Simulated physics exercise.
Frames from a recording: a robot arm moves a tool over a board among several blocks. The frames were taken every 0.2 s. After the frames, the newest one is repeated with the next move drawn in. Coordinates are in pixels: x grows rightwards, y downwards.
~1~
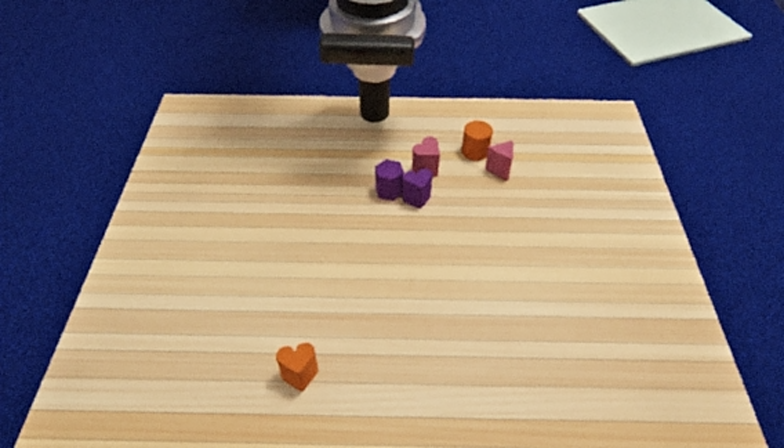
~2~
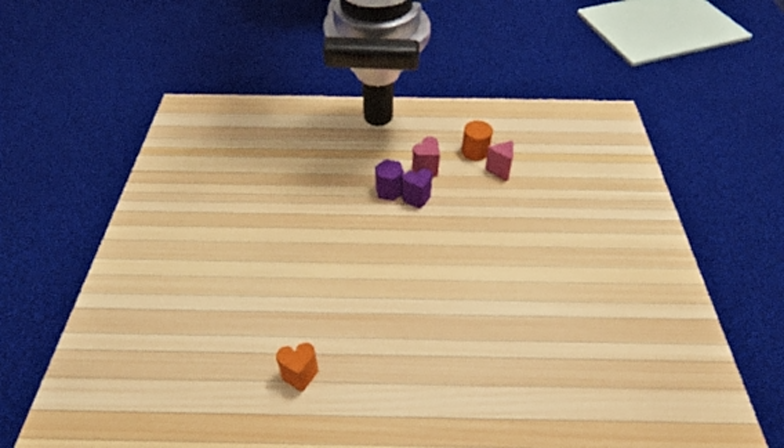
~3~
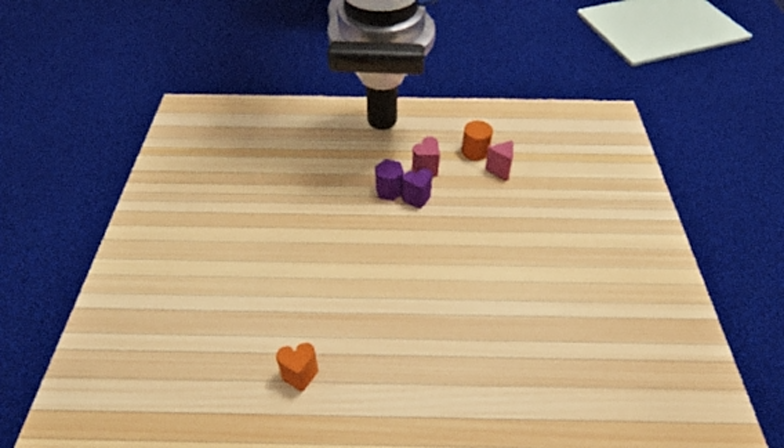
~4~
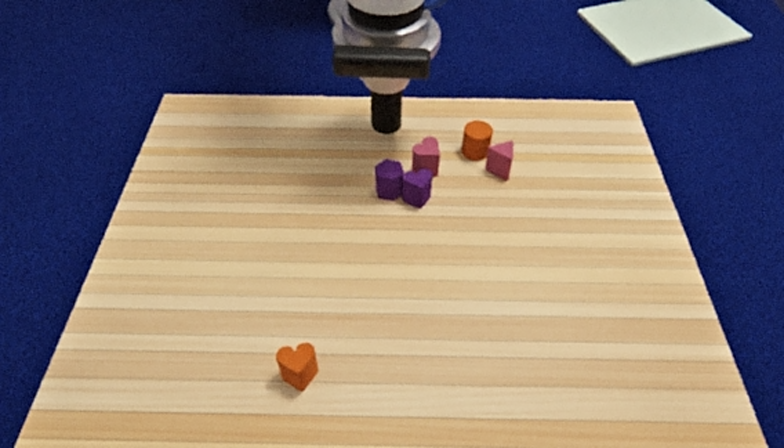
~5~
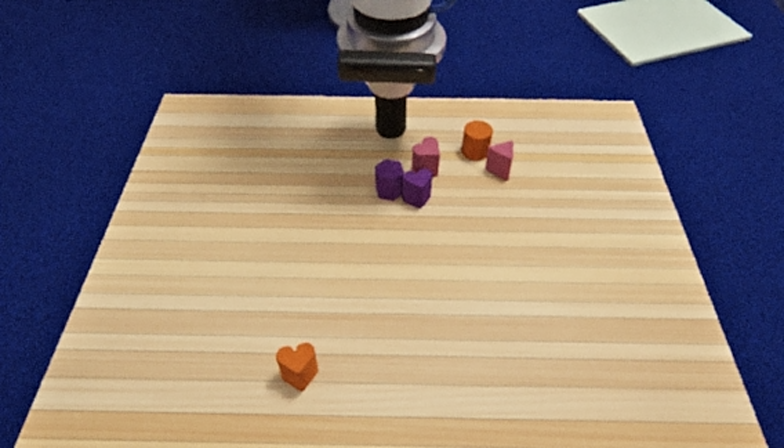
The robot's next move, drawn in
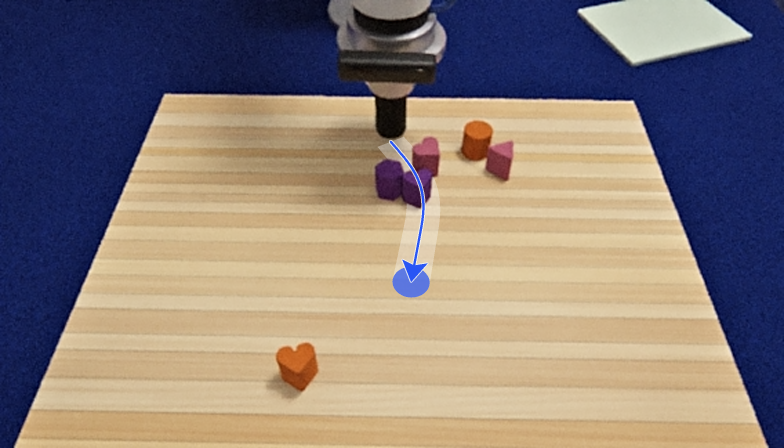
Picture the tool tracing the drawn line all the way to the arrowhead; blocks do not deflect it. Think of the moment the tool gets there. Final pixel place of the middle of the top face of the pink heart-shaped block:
My estimate: (449, 162).
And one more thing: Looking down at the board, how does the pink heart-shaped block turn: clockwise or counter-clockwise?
Against the clock.
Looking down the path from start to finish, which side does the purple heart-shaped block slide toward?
Answer: Right.
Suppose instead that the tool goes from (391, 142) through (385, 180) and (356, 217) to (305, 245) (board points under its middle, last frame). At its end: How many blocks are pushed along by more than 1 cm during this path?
Blocks displaced: 1.
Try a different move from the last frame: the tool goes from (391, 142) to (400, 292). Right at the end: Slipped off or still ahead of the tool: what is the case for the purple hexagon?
Answer: Slipped away.
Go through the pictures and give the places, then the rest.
Tool's lower end at (375, 114); purple hexagon at (390, 169); purple heart-shaped block at (418, 177); pink heart-shaped block at (428, 147), in the first picture.
Tool at (378, 118); blocks still, in the second picture.
Tool at (382, 122); blocks still, in the third picture.
Tool at (386, 126); blocks still, in the fourth picture.
Tool at (391, 130); purple hexagon at (390, 169); purple heart-shaped block at (418, 177); pink heart-shaped block at (428, 147), in the fifth picture.
Drawn move, from (391, 142) over (418, 180) and (421, 227) to (411, 282).
What follows on the original path. One third of the way, tool at (419, 169); pink heart-shaped block at (447, 159), turned 40° anticlockwise.
Two thirds of the way, tool at (422, 216); purple heart-shaped block at (419, 227), turned 20° clockwise; pink heart-shaped block at (449, 162), turned 60° anticlockwise.
At the end, tool at (412, 271); purple hexagon still; purple heart-shaped block at (408, 285), turned 20° clockwise; pink heart-shaped block at (449, 162), turned 60° anticlockwise.
